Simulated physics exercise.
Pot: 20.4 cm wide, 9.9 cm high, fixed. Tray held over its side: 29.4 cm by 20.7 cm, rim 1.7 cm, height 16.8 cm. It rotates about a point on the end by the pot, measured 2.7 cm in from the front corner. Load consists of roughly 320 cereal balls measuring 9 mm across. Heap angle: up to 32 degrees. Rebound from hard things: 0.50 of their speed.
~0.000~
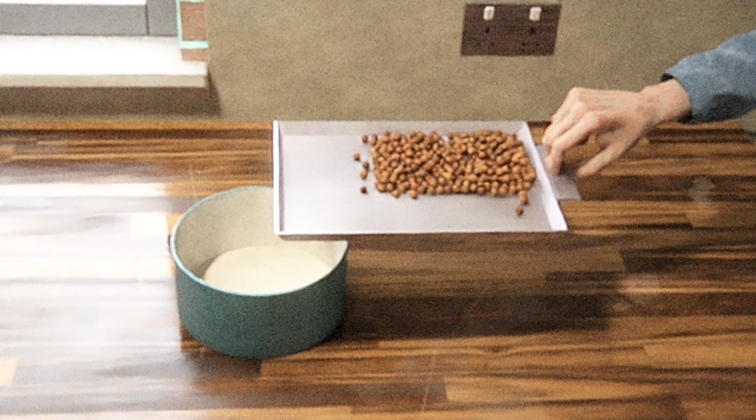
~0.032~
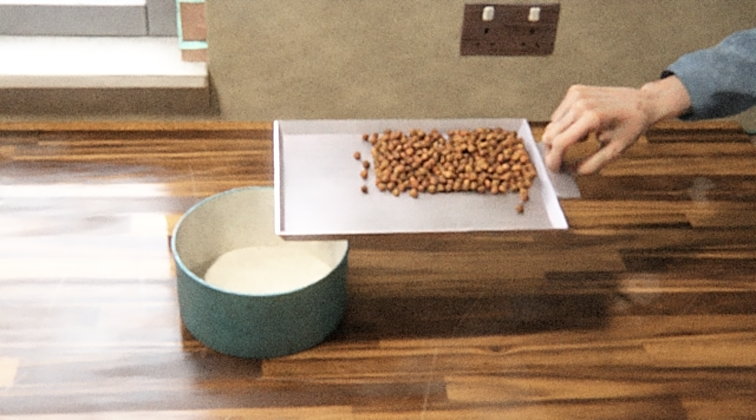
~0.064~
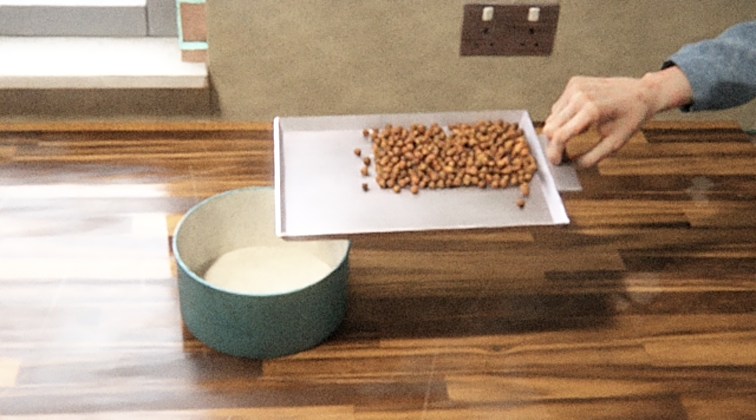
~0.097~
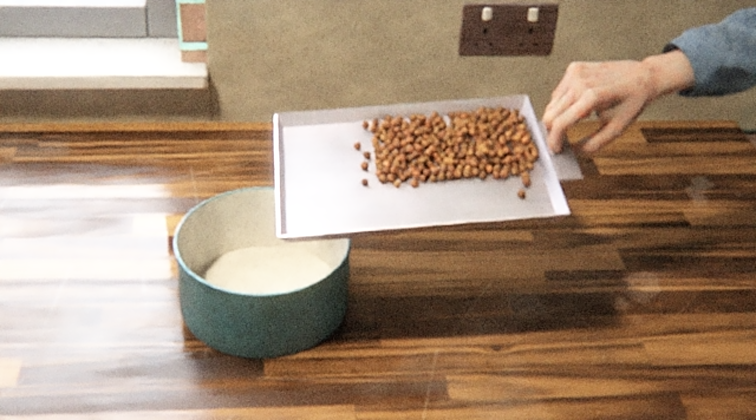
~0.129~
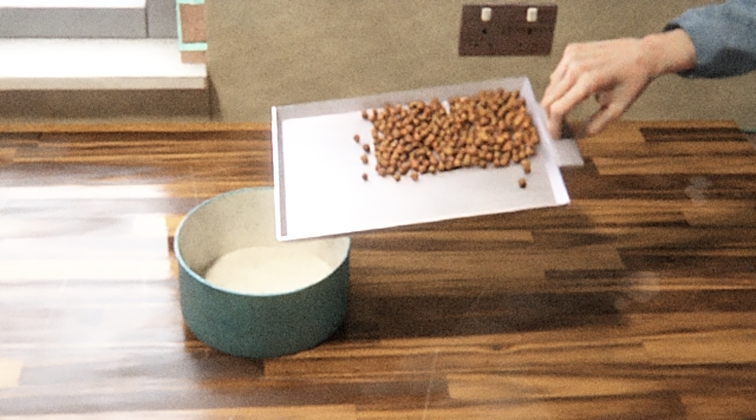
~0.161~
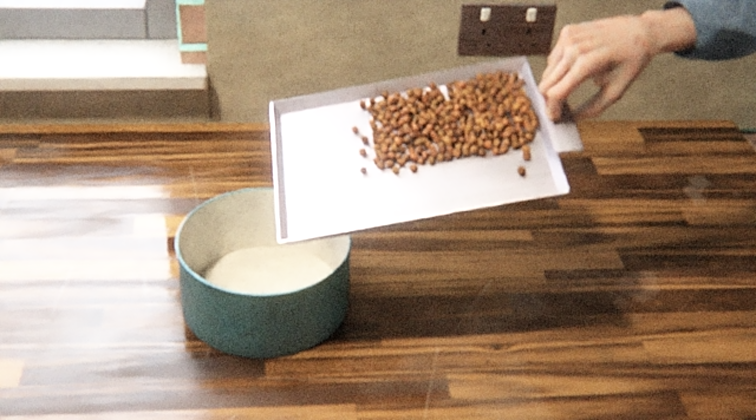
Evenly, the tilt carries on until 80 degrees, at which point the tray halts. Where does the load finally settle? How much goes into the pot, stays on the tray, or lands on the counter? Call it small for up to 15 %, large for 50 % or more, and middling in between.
Pot - small, left on the tray - small, counter - large.
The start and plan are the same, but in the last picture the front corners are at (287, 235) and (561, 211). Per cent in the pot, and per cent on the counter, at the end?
In the pot: 0 per cent; on the counter: 100 per cent.
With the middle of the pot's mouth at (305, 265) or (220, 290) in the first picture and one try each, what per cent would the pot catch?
About 30 and 75 per cent.
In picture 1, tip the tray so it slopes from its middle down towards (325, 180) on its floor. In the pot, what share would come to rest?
Roughly 65 percent of them.
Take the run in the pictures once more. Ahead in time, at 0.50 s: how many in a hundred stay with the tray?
Roughly 100 per cent.
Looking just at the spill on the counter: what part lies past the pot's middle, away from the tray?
About 90 %.
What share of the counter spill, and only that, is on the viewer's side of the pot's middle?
About 100 percent of the spill.
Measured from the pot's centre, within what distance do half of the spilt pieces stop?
Roughly 24 centimetres.
After 0.36 s, tilt 49 degrees; the tray holds 100 %, the pot 0 %.
After 0.50 s, tilt 72 degrees; the tray holds 100 %, the pot 0 %.
Then, at 0.76 s, tilt 80 degrees; the tray holds 0 %, the pot 0 %.
In the end, at 1.5 s, pot 5 %, tray 0 %, counter 100 %.
